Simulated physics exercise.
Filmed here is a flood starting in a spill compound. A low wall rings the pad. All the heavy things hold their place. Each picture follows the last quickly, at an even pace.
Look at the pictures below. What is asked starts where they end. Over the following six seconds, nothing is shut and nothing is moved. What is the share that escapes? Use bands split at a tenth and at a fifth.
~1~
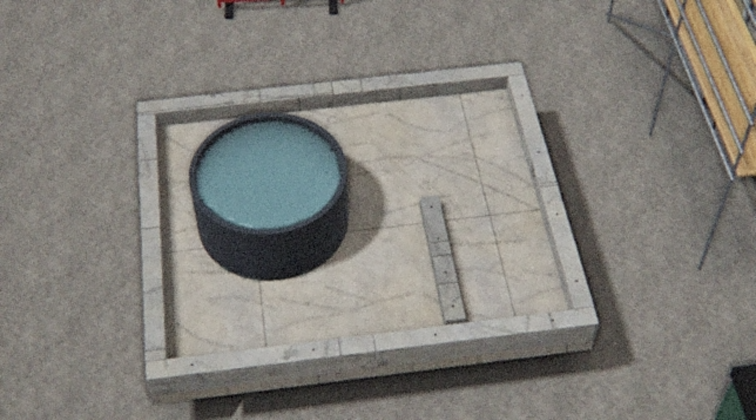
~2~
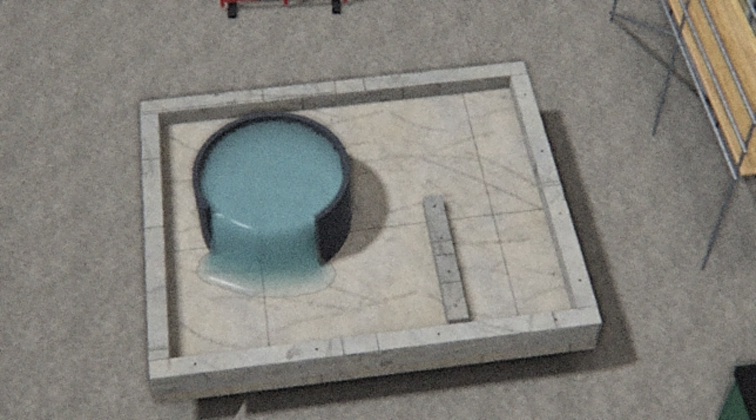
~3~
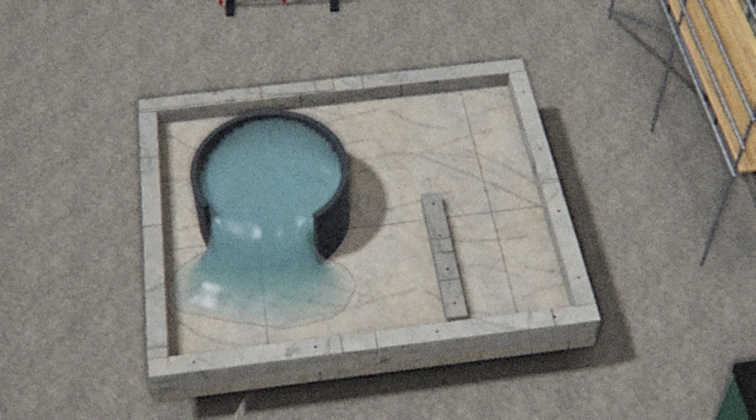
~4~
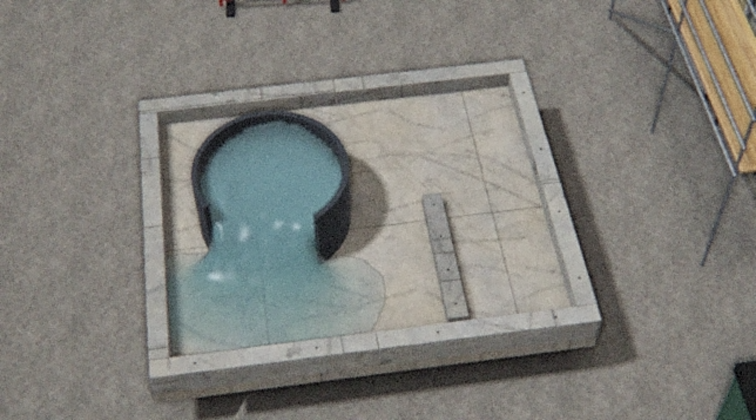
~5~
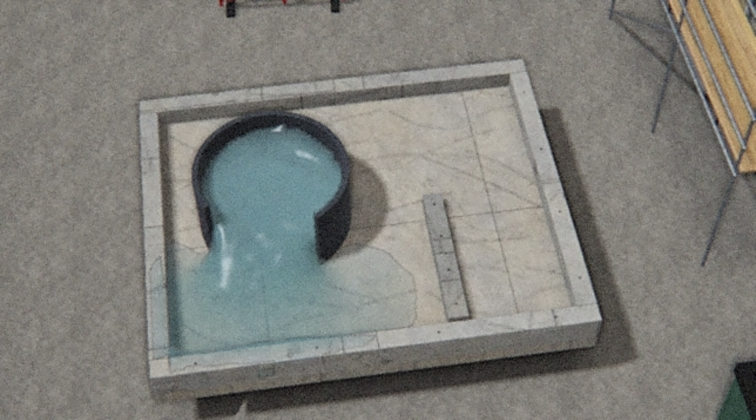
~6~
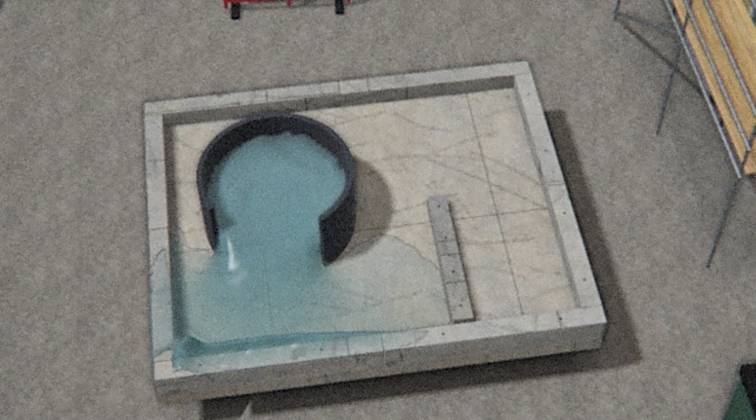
Over a fifth.
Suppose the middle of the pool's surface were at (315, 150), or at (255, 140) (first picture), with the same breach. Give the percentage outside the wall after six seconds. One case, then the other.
18%, then 18%.
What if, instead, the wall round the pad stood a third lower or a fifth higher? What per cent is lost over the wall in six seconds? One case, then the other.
Roughly 38 per cent, then roughly 16 per cent.
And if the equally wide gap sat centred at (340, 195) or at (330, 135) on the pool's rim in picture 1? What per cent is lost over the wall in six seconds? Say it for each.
First case near 12 percent, second near 16 percent.
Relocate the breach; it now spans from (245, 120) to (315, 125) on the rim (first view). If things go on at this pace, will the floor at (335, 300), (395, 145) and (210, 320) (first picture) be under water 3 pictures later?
Taking them as listed, I'd say unwetted, drenched and unwetted.
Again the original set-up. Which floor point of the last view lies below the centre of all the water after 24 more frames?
Estimate: (323, 236).
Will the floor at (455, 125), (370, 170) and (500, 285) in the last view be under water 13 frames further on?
Spared, submerged, submerged.
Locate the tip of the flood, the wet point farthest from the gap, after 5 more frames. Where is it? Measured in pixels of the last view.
The wet edge reaches furthest near (571, 320).
A moment on, water covers 30 % of the floor; the low wall has let 3 % over.
Next, water covers 35 % of the floor; the low wall has let 10 % over.
Then, water covers 60 % of the floor; the low wall has let 22 % over.
Later, water covers 80 % of the floor; the low wall has let 22 % over.
In the end, water covers 80 % of the floor; the low wall has let 22 % over.
